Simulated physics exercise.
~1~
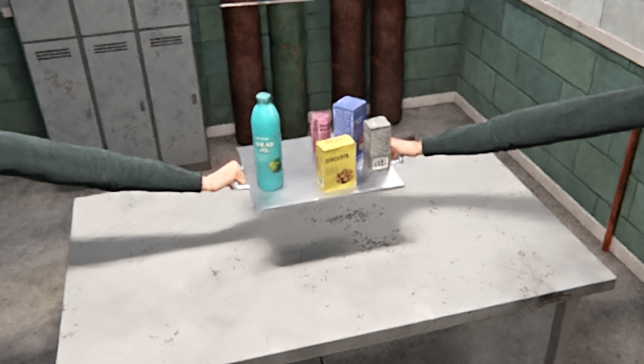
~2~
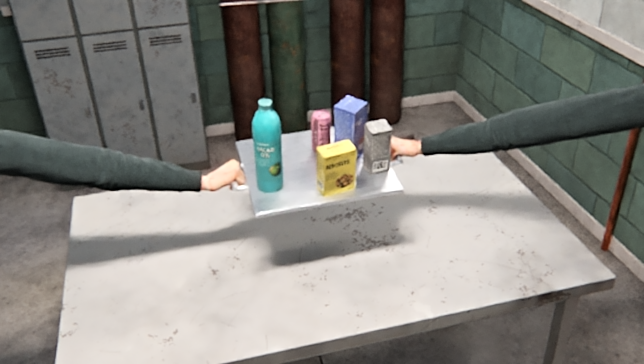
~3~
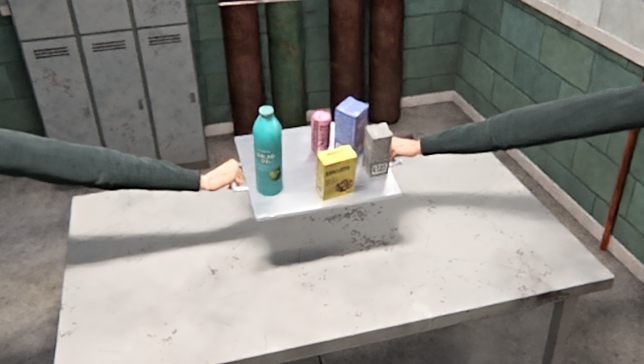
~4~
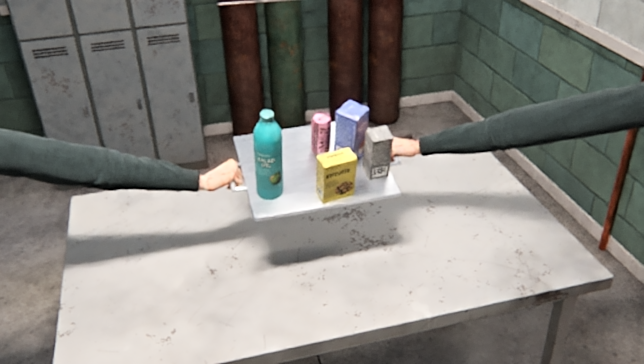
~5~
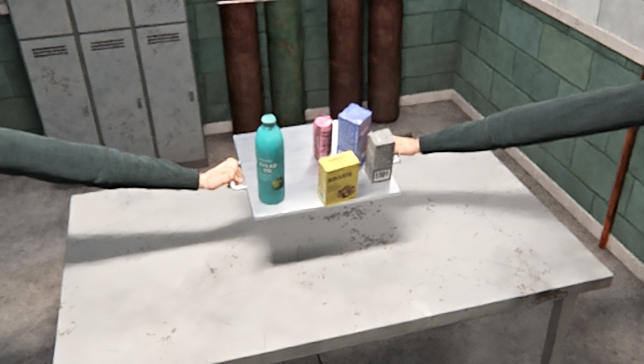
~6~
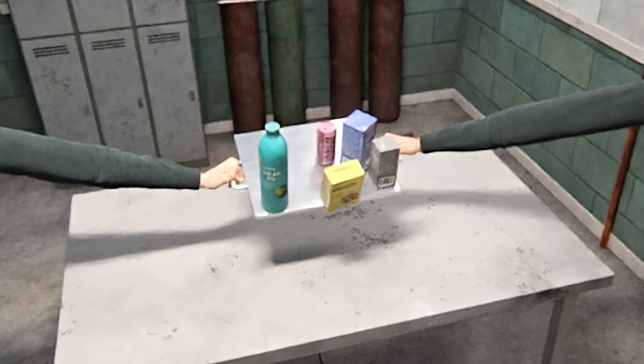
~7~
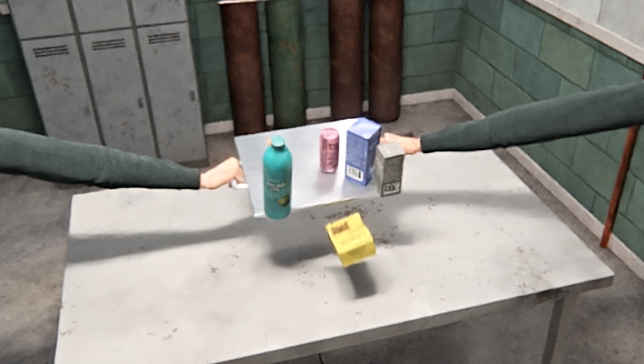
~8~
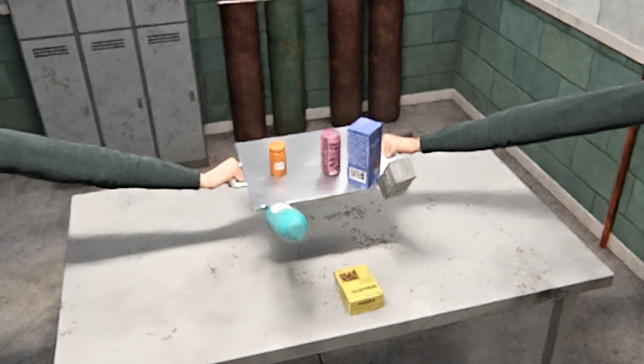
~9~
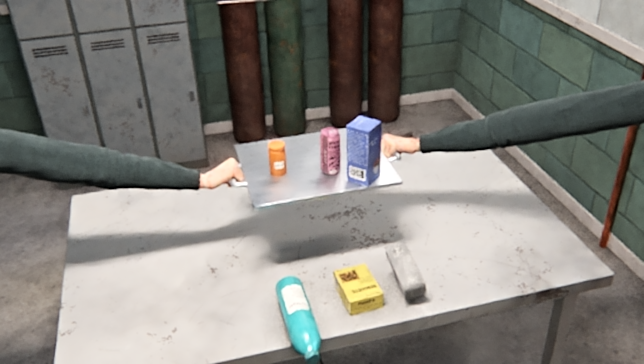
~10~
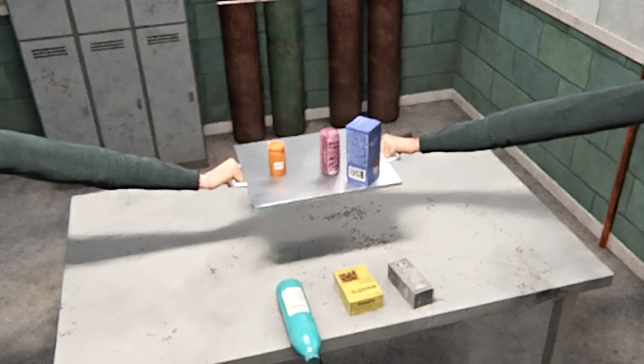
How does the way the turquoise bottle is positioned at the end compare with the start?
At the start the turquoise bottle stands upright on the tray, but by the end it is lying on its side on the table.
